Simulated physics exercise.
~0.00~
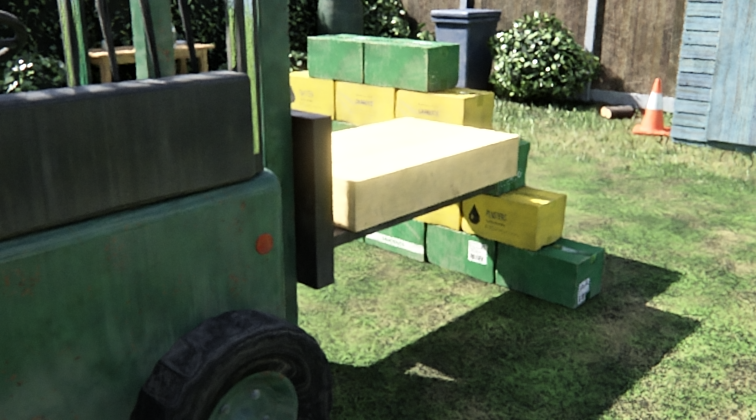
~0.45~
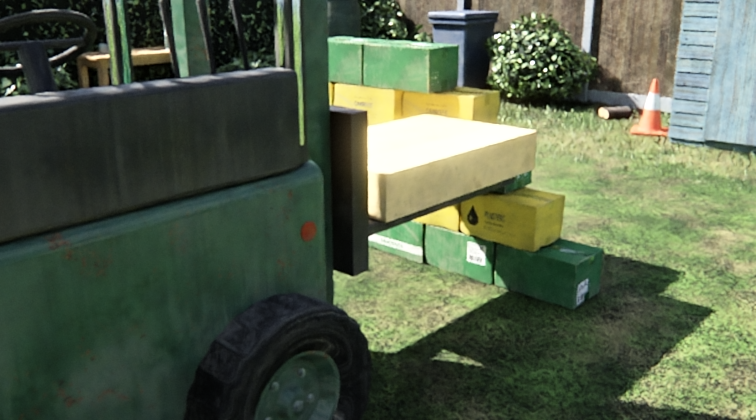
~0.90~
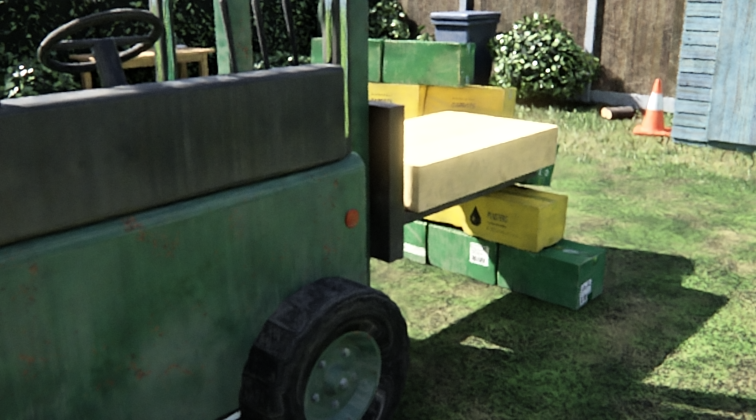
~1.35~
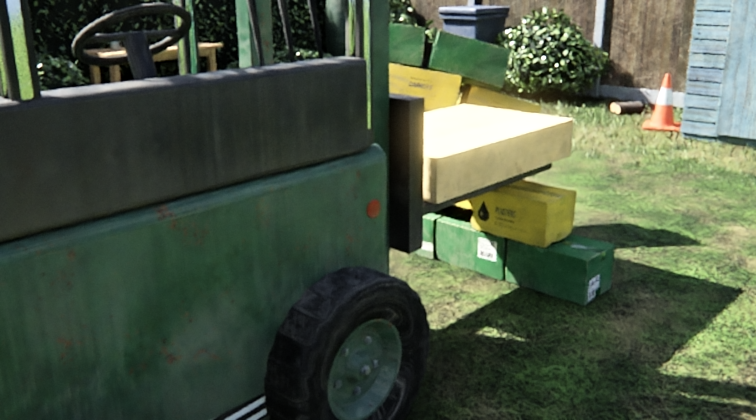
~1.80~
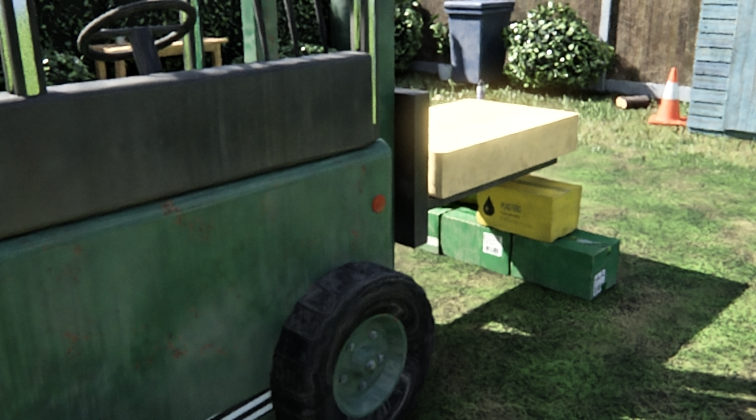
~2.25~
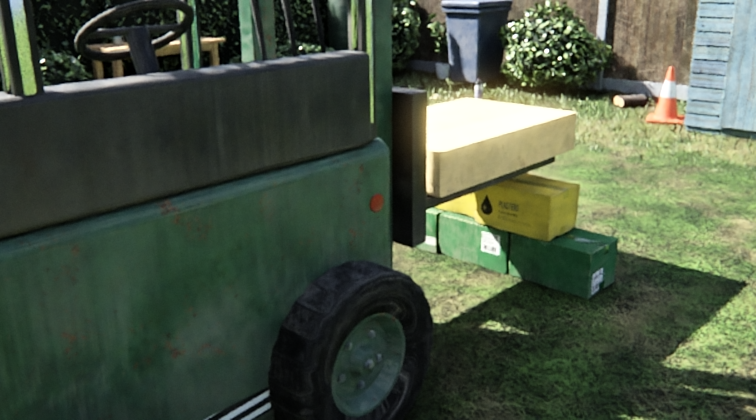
A green forklift carrying a pale block rolled right across the grass and pushed into a stepped stack of green and yellow cartons; the upper ones tipped and dropped out of sight behind it, leaving a few low cartons beside the stopped truck.
